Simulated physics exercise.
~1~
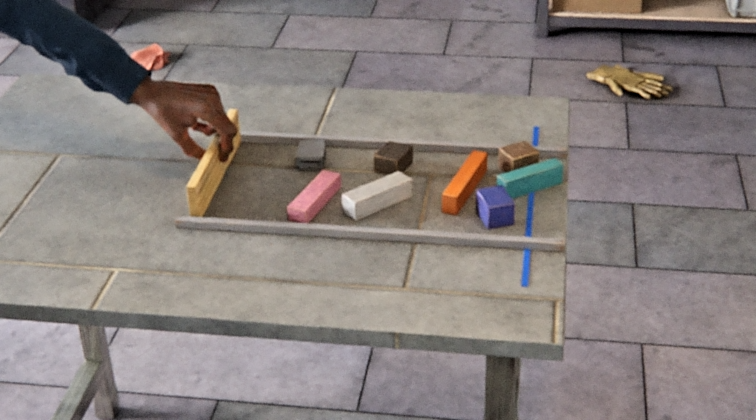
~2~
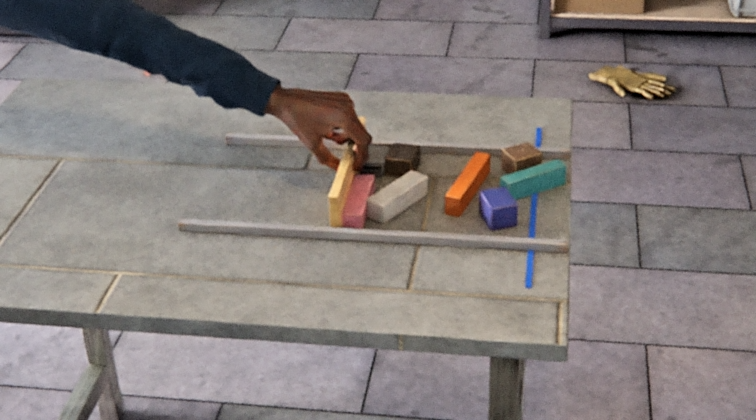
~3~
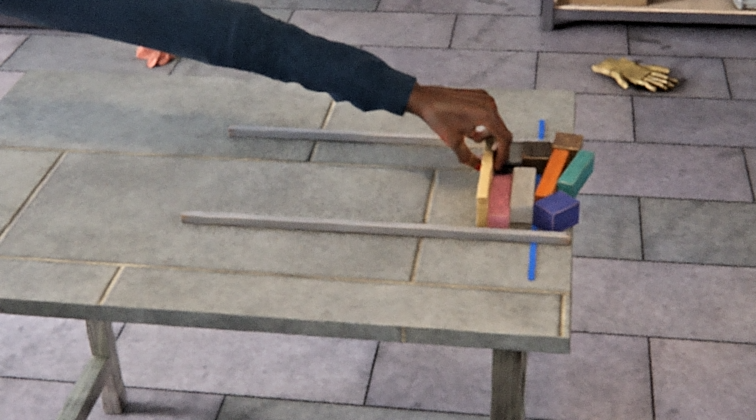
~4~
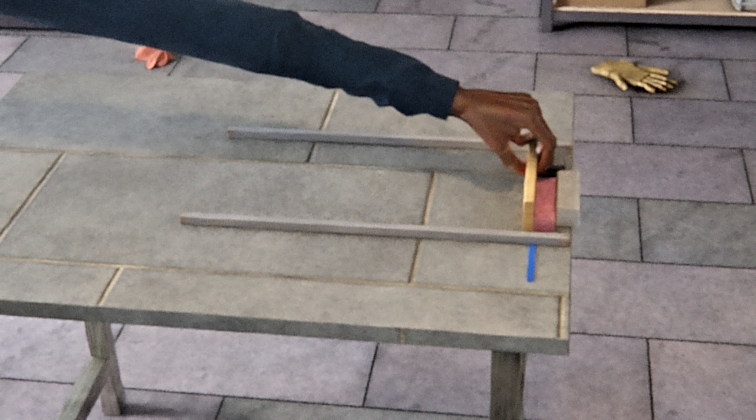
A hand in a dark blue sleeve holds a yellow board at the left end of two grey rails on a stone-topped table, seen from slightly above on a tiled floor. Between the rails lie grey, pink, dark brown, white, orange, blue, turquoise and light brown pieces, with blue tape near the right edge. The hand slides the board right, gathering the grey, pink, dark brown and white pieces. The cluster then packs together and crowds the edge. Finally the board stops at the tape, with pink and white pieces still beside it, while the orange, blue, turquoise and brown ones have gone over.
